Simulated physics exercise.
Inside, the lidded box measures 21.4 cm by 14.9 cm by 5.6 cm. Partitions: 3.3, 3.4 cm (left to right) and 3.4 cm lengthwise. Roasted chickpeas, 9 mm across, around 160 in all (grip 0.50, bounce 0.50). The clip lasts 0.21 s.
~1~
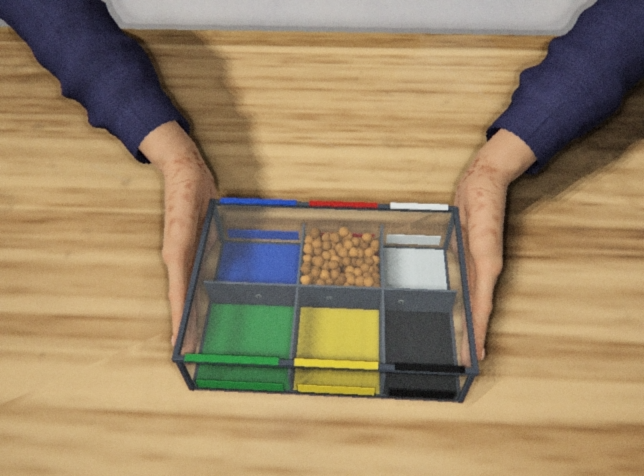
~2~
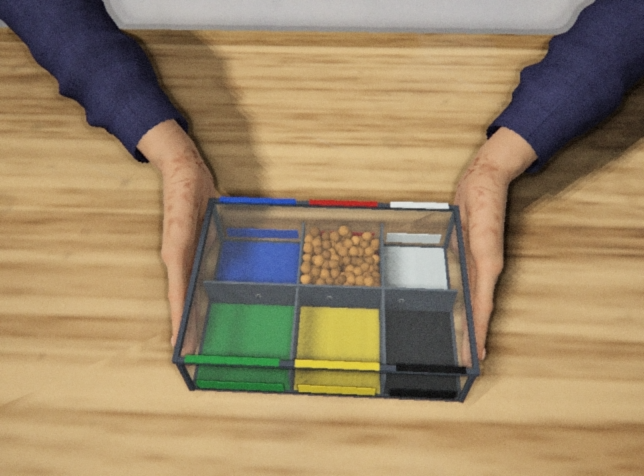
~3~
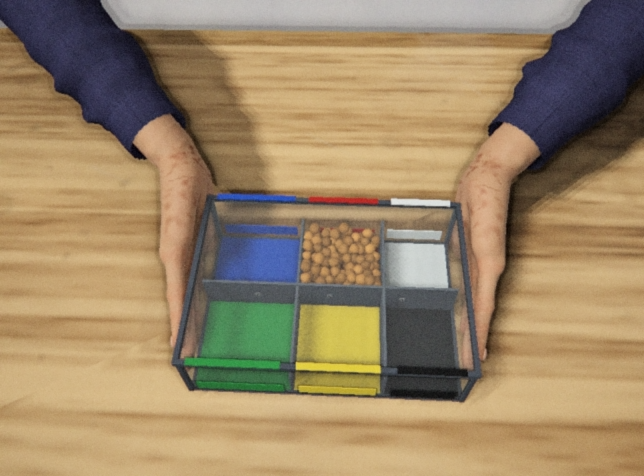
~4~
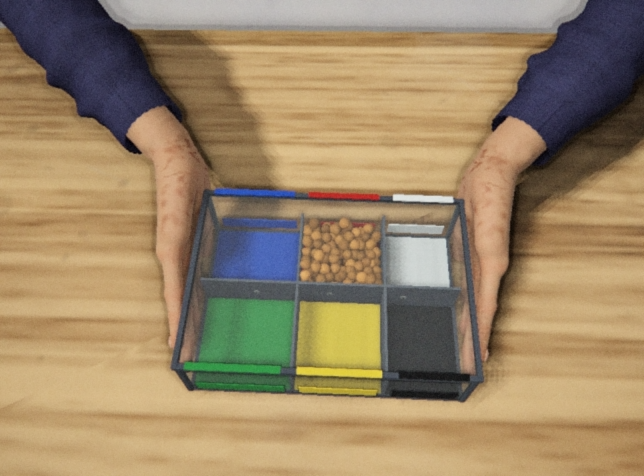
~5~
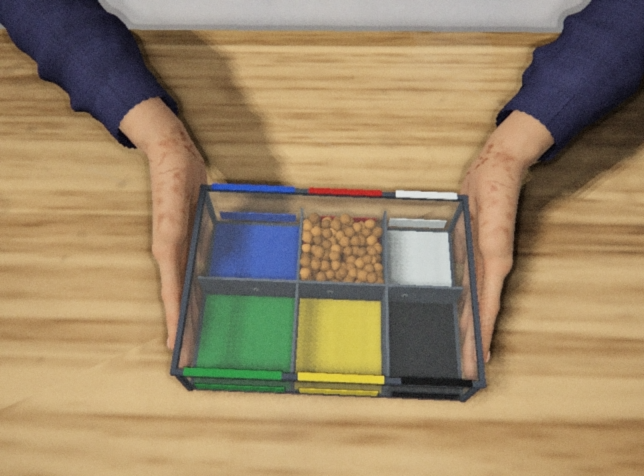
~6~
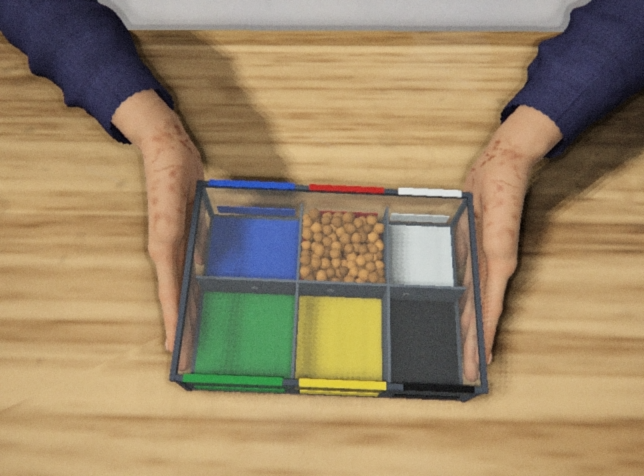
At the start, two hands hold a clear lidded box with six coloured compartments on a wooden table, small round brown balls filling the red one at the back middle. The hands then gradually tilt the box slightly, its back edge rising, while the balls stay in their compartment.
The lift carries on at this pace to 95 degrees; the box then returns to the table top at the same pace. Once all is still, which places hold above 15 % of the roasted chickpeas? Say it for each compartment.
Red yes, blue no, green no, yellow yes, white no, black yes.
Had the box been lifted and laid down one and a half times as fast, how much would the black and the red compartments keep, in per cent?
Black 30, red 30.
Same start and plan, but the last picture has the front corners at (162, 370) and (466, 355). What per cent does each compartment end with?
Red 35, blue 5, green 65, yellow 0, white 0, black 0.
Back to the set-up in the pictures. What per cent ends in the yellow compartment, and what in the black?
Yellow 40; black 30.
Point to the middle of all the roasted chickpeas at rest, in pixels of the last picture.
Near (364, 359).
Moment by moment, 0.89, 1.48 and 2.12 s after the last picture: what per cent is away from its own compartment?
About 35, 70, 70.
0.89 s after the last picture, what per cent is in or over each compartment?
Red 65, blue 0, green 0, yellow 20, white 0, black 10.
Then, 0.89 s after the last picture, tilt 95 degrees; red 65 %, yellow 20 %, black 10 %.
Then, 1.48 s after the last picture, tilt 42 degrees; red 30 %, yellow 40 %, black 30 %.
Then, 2.12 s after the last picture, tilt 0 degrees; red 30 %, yellow 40 %, black 30 %.
In the end, red 30 %, blue 0 %, green 0 %, yellow 40 %, white 0 %, black 30 %.
